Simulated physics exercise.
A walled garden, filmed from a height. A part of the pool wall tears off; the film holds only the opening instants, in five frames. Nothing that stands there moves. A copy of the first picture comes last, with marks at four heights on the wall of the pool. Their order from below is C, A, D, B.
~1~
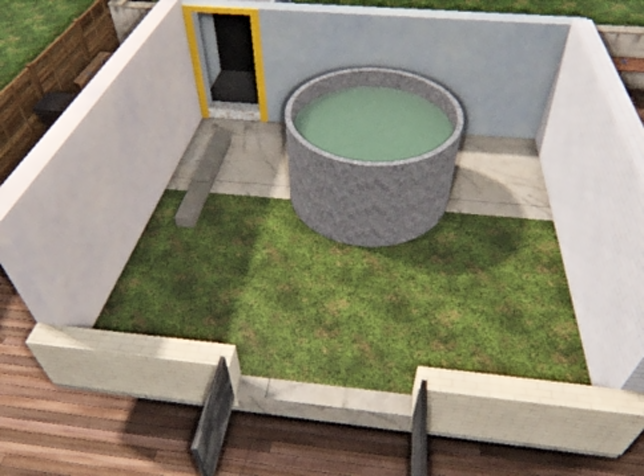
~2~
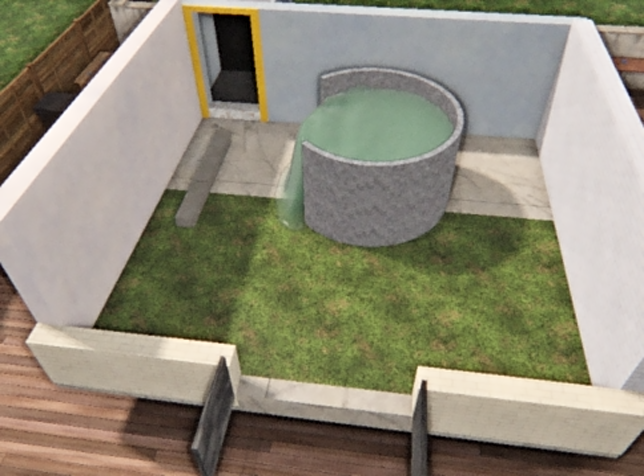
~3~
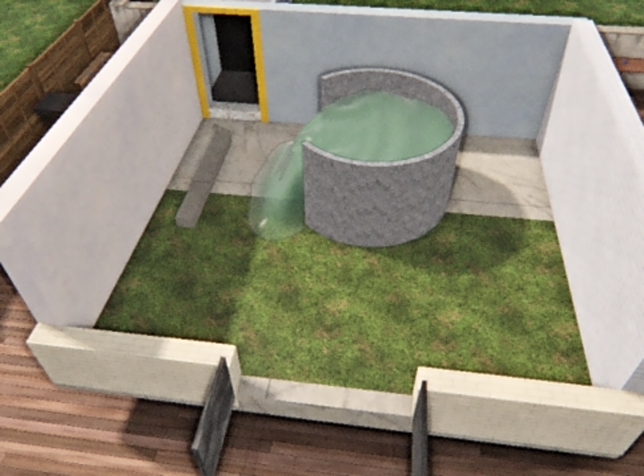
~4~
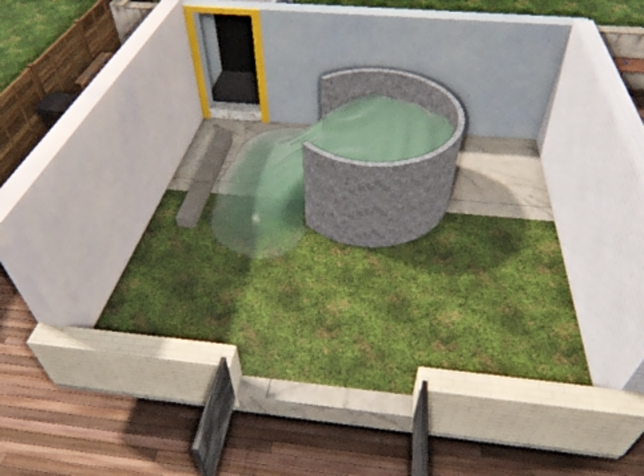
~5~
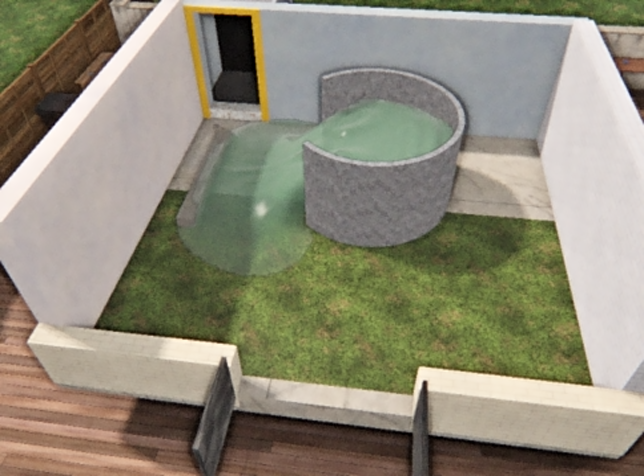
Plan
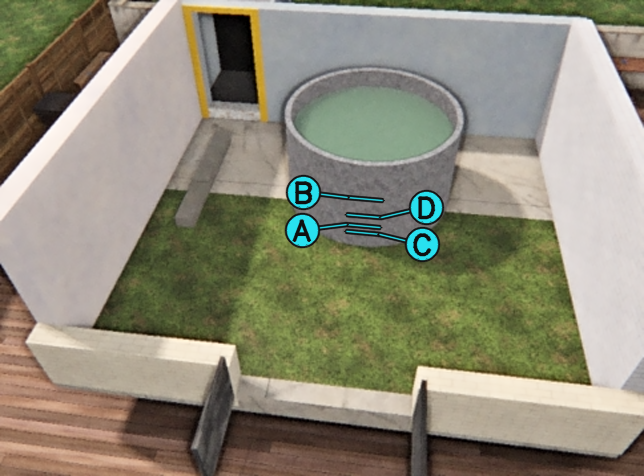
A round stone pool opens on its left side and green water pours onto the ground.
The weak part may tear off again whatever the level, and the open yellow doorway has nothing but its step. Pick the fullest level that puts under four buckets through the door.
A will do.
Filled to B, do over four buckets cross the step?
Yes, it does.
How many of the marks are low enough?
Two.
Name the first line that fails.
Here it is line D.
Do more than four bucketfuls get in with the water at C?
No, not at all.
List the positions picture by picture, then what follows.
Water in the pool at rest, its middle at (373, 126); foot of the yellow doorway at (235, 119); open gate at (325, 353), in the first frame.
Front seen at (302, 223), 2 % of the ground wet, in the second frame.
Front seen at (273, 235), 6 % of the ground wet, in the third frame.
Front seen at (254, 254), 13 % of the ground wet, in the fourth frame.
Front seen at (196, 248), 20 % of the ground wet, in the fifth frame.
On the marked copy, A at (363, 226); B at (365, 199); C at (362, 232); D at (363, 216); from the bottom up C, A, D, B.
For line A, a bucket or two gets in.
For line B, dozens of bucketfuls pour in.
For line C, nothing gets over.
For line D, about 10 bucketfuls get in.
